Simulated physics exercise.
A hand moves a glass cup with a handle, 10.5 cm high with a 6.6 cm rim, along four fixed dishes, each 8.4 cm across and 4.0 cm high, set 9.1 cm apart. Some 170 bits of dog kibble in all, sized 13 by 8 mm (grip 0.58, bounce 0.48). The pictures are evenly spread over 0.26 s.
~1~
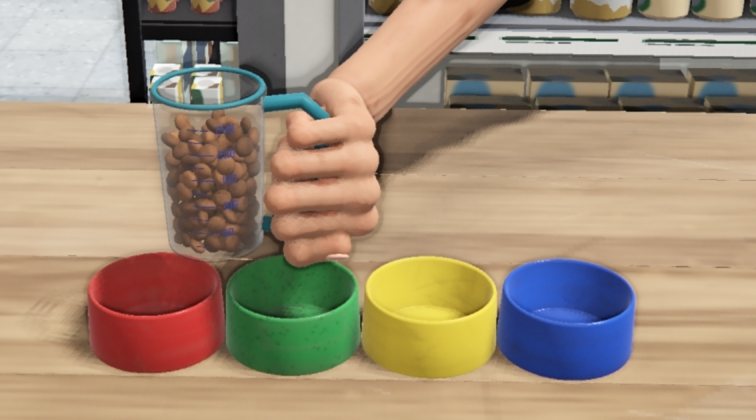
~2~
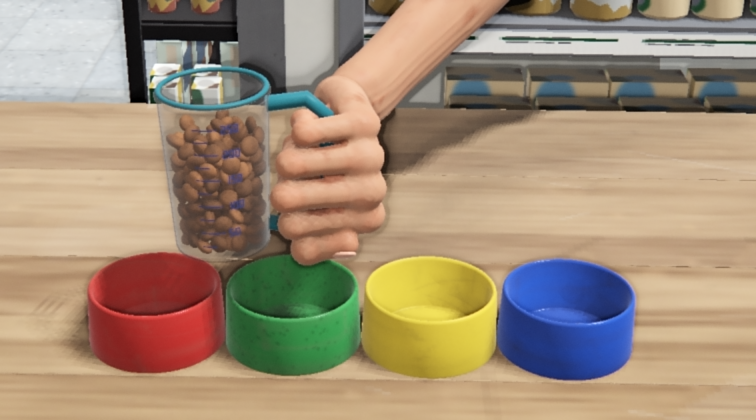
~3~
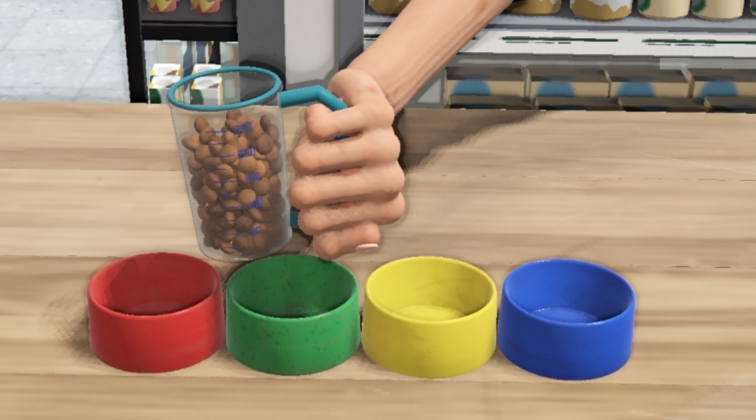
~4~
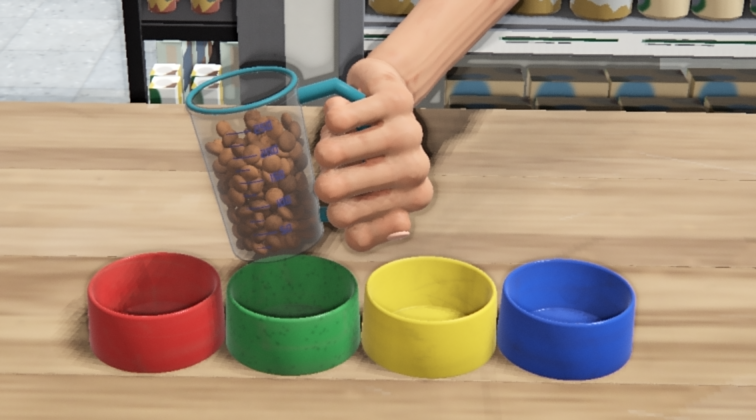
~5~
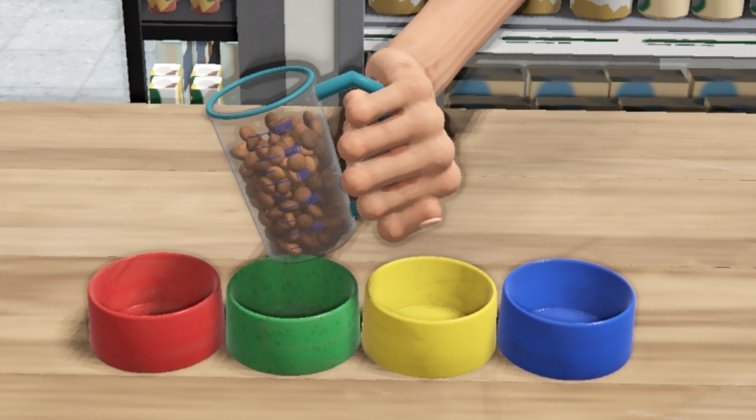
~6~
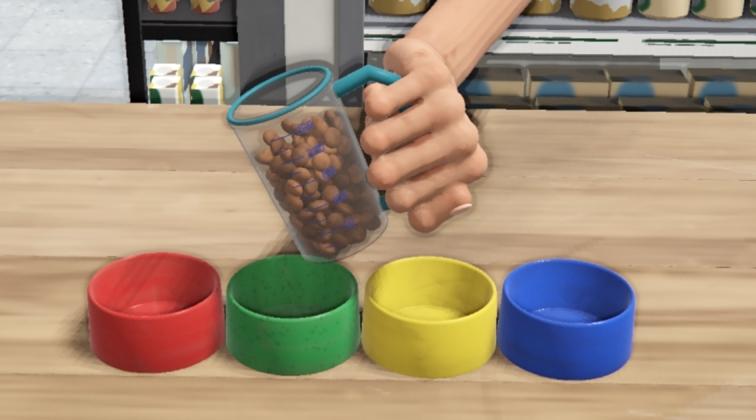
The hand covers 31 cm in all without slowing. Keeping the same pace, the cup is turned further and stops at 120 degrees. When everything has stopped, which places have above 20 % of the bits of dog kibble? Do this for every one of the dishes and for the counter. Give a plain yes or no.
Red - no, blue - yes, green - no, yellow - no, counter - no.
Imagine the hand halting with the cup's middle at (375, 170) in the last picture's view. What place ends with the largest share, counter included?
That'd be green, it takes the most.
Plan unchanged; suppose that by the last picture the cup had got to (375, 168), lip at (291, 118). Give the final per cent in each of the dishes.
Final shares - red 0 %, blue 90 %, green 0 %, yellow 0 %.
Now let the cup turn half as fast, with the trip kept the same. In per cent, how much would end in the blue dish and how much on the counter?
Then blue 90 and counter 10.
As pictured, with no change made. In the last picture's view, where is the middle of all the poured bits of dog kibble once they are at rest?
Roughly (574, 308).
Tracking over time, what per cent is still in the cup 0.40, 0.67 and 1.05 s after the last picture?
Series: 100 / 100 / 65 per cent.
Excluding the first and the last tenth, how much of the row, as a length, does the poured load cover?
Roughly 5 cm.
Then, 0.40 s after the last picture, tilt 69 degrees; cup holds 100 %.
Then, 0.67 s after the last picture, tilt 101 degrees; cup holds 100 %.
Then, 1.05 s after the last picture, tilt 120 degrees; cup holds 65 %, blue 35 %.
In the end, red 0 %, blue 95 %, green 0 %, yellow 0 %, counter 5 %.
